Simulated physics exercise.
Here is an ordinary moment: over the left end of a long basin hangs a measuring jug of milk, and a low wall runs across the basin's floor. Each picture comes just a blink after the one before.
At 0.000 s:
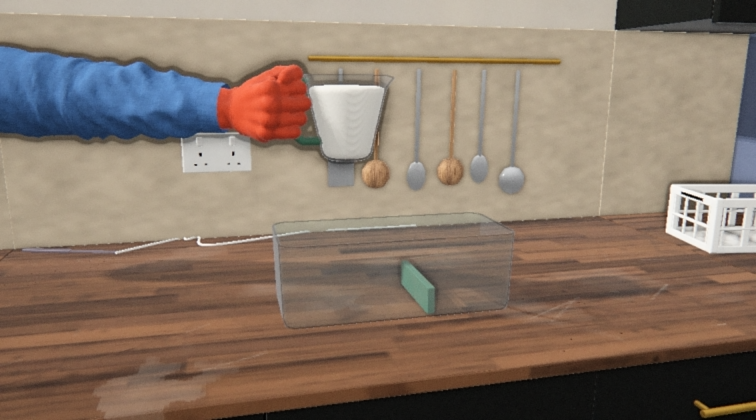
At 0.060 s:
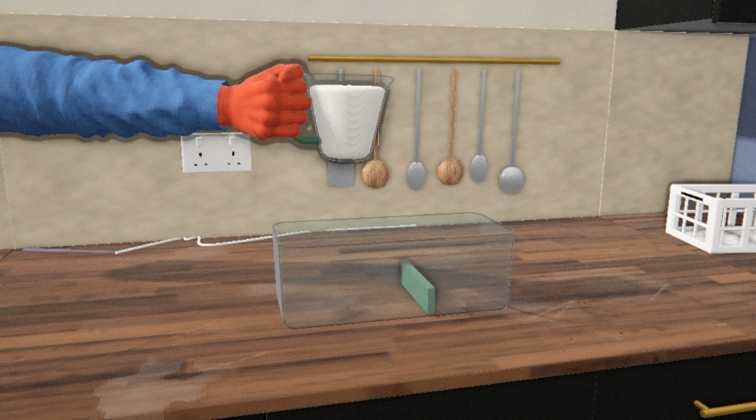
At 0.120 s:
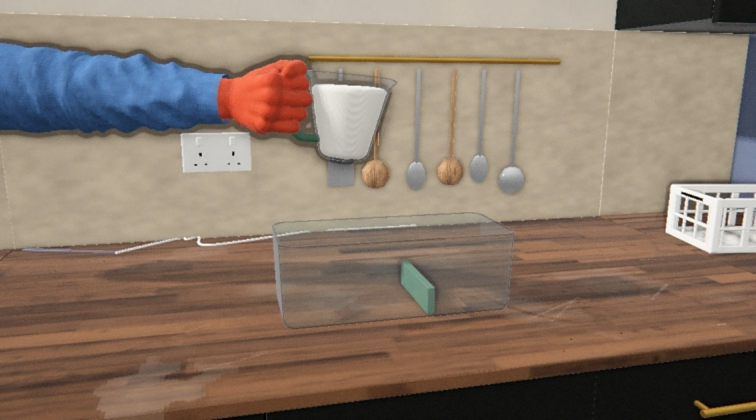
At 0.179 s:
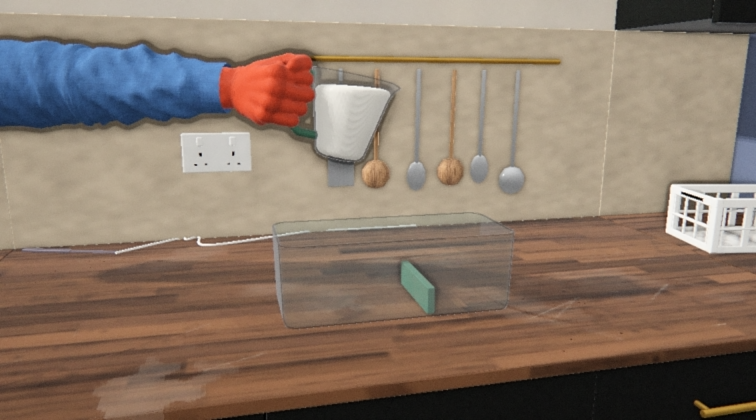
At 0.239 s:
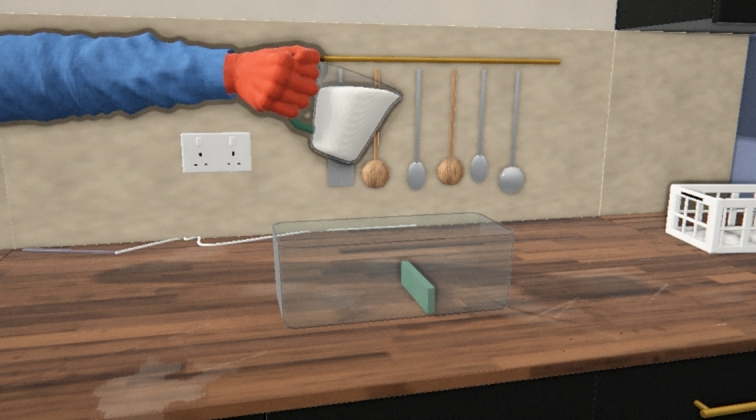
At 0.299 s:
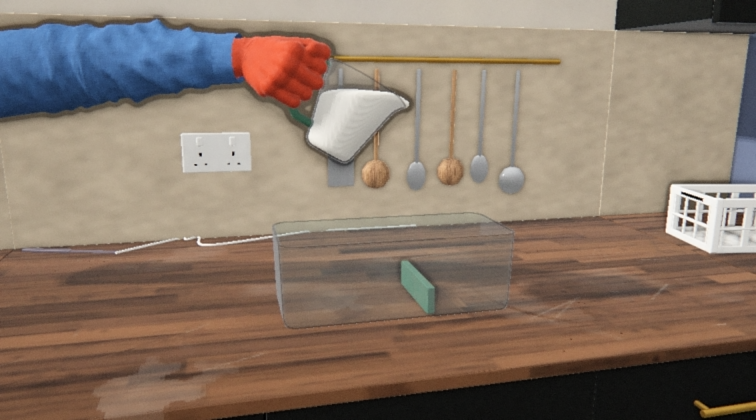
Kitchen worktop with a red-gloved hand tilting a jug of milk rightward above a clear basin with a low green wall inside.
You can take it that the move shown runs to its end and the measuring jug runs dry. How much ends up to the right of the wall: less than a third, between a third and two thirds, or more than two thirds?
More than two thirds.
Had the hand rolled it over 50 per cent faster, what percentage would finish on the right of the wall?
Somewhere near 85 percent.
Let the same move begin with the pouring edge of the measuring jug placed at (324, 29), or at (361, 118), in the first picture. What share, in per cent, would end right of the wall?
In order, some 5 and 15 percent.
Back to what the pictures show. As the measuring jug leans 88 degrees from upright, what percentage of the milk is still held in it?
I'd put it at some 50 in a hundred.
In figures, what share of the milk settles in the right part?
Share approx. 90 %.
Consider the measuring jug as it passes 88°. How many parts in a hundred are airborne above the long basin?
Close to 30 in a hundred.
A moment on, the measuring jug is tipped on its side and 48 per cent is still to pour, 0 is left of the wall and 20 right of it.
Next, the measuring jug is tipped right over and 6 per cent is still to pour, 7 is left of the wall and 72 right of it.
Then the measuring jug is tipped right over and 0 per cent is still to pour, 10 is left of the wall and 88 right of it.
Later the measuring jug is tipped right over and 0 per cent is still to pour, 11 is left of the wall and 88 right of it.
At rest 11 per cent lies left of the wall, 88 right of it and 2 outside.
